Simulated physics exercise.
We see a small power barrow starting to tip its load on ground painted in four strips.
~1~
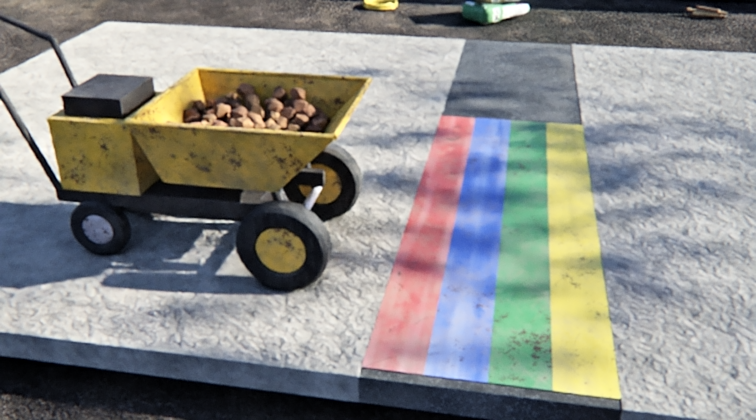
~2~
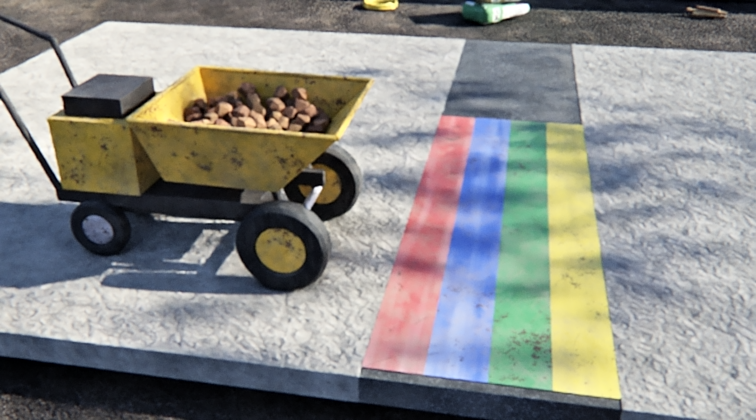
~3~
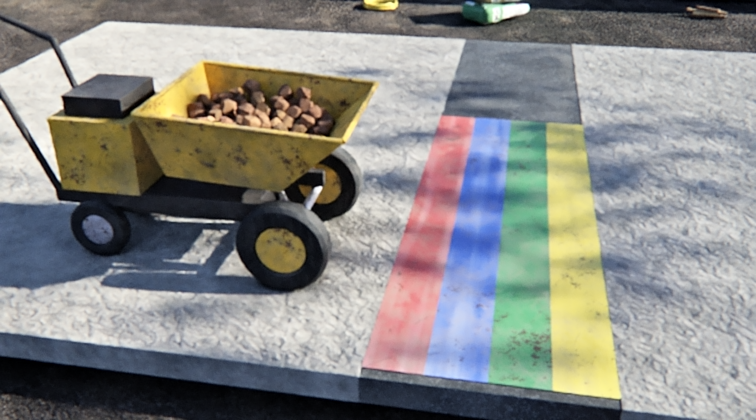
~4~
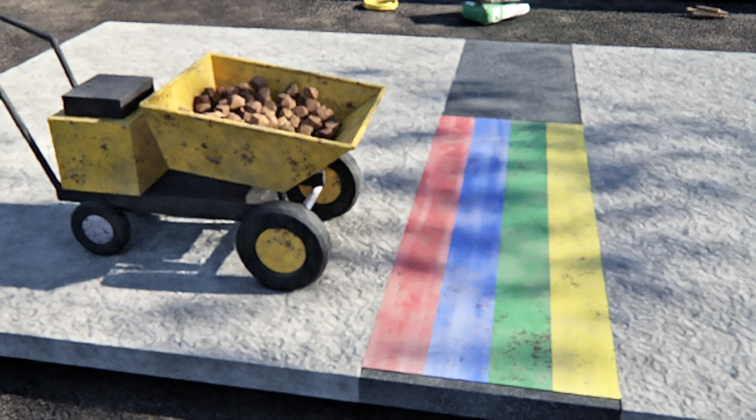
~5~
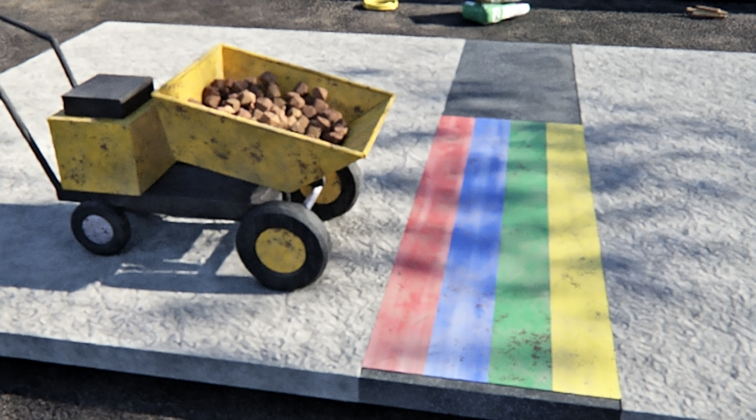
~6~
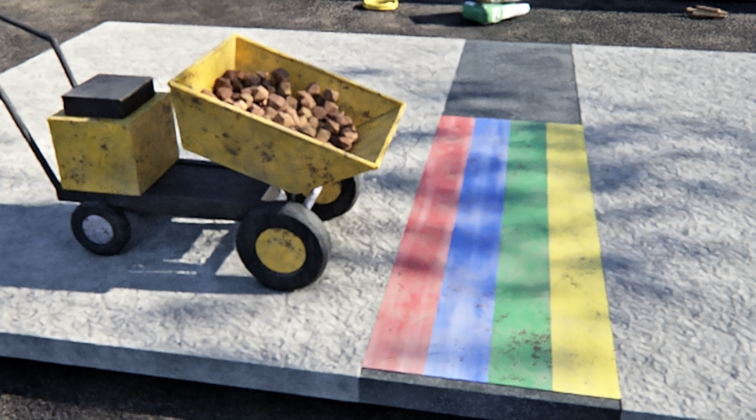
On a pale slab crossed by red, blue, green and yellow strips, a small yellow power barrow stands at left with its skip level, full of brown clay clods. The skip begins to tilt toward the right, slightly at first, then clearly, its back rising and its front lip lowering while the wheels stay still.
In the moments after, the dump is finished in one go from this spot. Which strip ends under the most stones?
The blue one gets the largest share.
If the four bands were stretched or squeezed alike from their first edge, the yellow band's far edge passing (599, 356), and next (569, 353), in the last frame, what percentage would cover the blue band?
First some 30, then 30 per cent.
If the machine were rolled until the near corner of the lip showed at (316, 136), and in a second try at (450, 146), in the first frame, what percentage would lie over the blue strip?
The first gives 40 %, the second 0 %.
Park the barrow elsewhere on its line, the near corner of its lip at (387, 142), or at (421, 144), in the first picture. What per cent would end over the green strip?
About 40 and 20 per cent.
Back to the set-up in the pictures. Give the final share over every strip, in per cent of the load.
In per cent, red strip 5, blue strip 35, green strip 25 and yellow strip 10.
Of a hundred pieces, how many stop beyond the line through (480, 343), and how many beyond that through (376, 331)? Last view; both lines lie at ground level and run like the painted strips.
Near 40 % and 70 %.
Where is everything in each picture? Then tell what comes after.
In the first picture, lip of the skip at (334, 138), level; top of the load at (238, 116), clay clods; red strip at (403, 329); blue strip at (462, 335); green strip at (521, 342); yellow strip at (583, 349).
In the second picture, lip of the skip at (336, 139), level; top of the load at (239, 115).
In the third picture, lip of the skip at (342, 142), tipped barely; top of the load at (244, 113).
In the fourth picture, lip of the skip at (352, 148), tipped a little; top of the load at (239, 107).
In the fifth picture, lip of the skip at (363, 156), tipped a little; top of the load at (232, 105).
In the sixth picture, lip of the skip at (375, 167), tipped clearly; top of the load at (231, 107); red strip at (403, 329); blue strip at (462, 335); green strip at (521, 342); yellow strip at (583, 349).
Soon after the last picture, skip tipped steeply; all in the skip.
A little later, skip tipped right over; about a third in the skip; a small part over the red strip; about a third over the blue strip; a small part over the green strip; a stray few over the yellow strip.
Later still, skip tipped right over; about a quarter in the skip; a stray few over the red strip; about a third over the blue strip; about a quarter over the green strip; a small part over the yellow strip; a stray few off the paint.
At rest, skip tipped right over; about a quarter in the skip; a stray few over the red strip; about a third over the blue strip; about a quarter over the green strip; a small part over the yellow strip; a stray few off the paint.
